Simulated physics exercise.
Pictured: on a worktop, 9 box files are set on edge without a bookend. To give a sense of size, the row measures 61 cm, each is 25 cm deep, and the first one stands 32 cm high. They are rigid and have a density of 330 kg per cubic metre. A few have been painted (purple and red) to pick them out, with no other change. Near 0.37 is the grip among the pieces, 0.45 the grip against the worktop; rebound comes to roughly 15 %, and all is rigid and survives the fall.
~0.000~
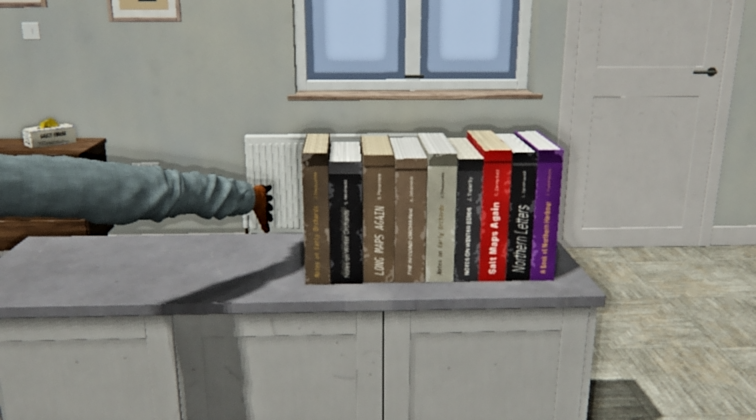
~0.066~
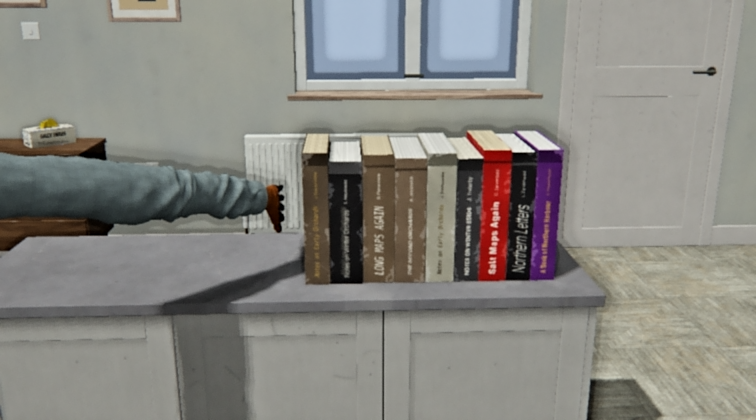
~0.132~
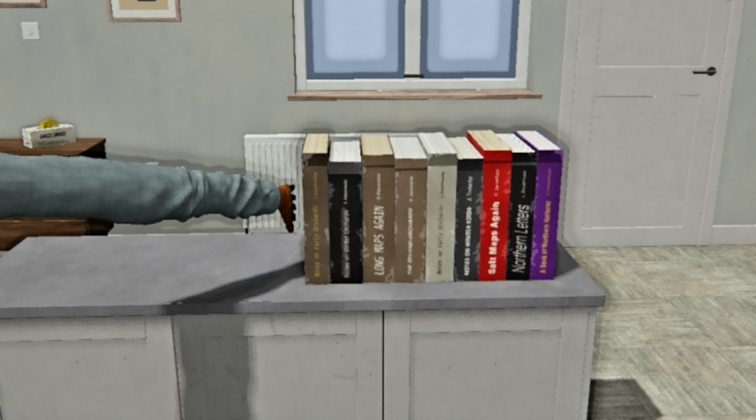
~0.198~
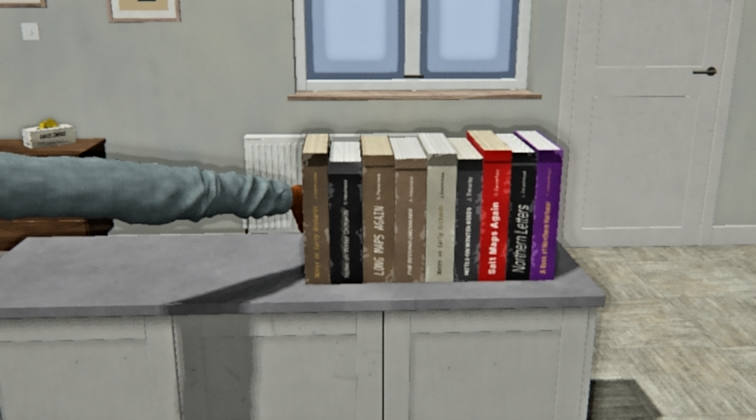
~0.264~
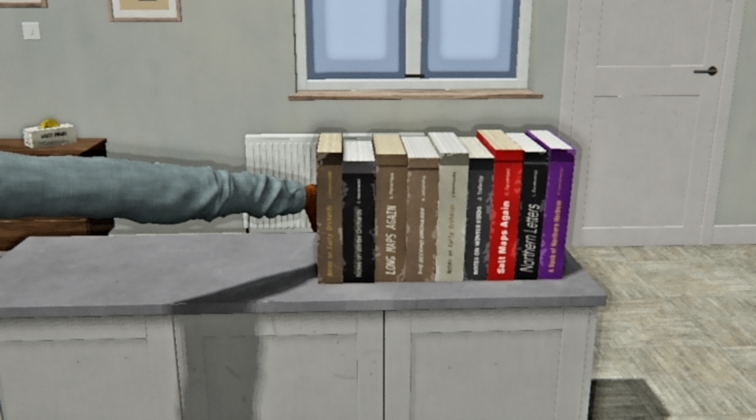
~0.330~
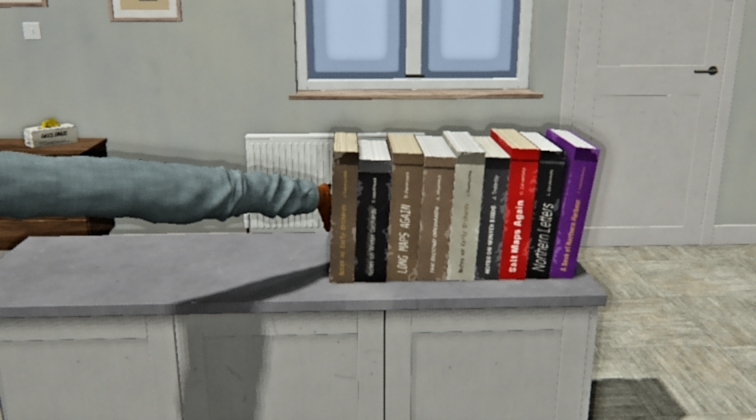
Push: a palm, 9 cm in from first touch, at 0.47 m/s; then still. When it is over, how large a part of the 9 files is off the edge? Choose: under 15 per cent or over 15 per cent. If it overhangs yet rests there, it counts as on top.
Over 15 per cent.
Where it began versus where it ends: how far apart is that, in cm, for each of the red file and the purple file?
Red ends up 90 cm away; purple ends up 120 cm away.
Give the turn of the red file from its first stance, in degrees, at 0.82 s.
Angle at that time, about 40 degrees.
By 0.42 s, none of the 9 files off the edge, 9 disturbed; purple file tilted 14°; red file tilted 8°.
By 0.82 s, 1 of the 9 files off the edge; purple file upside down; red file tilted 41°.
By 1.12 s, 2 of the 9 files off the edge; purple file on its side; red file on its side.
By 1.42 s, 3 of the 9 files off the edge; purple file on its side; red file tilted 73°, 70 cm lower.
When it is over (2.2 s), 3 of the 9 files off the edge; purple file on its side; red file on its side. That is 33 per cent.
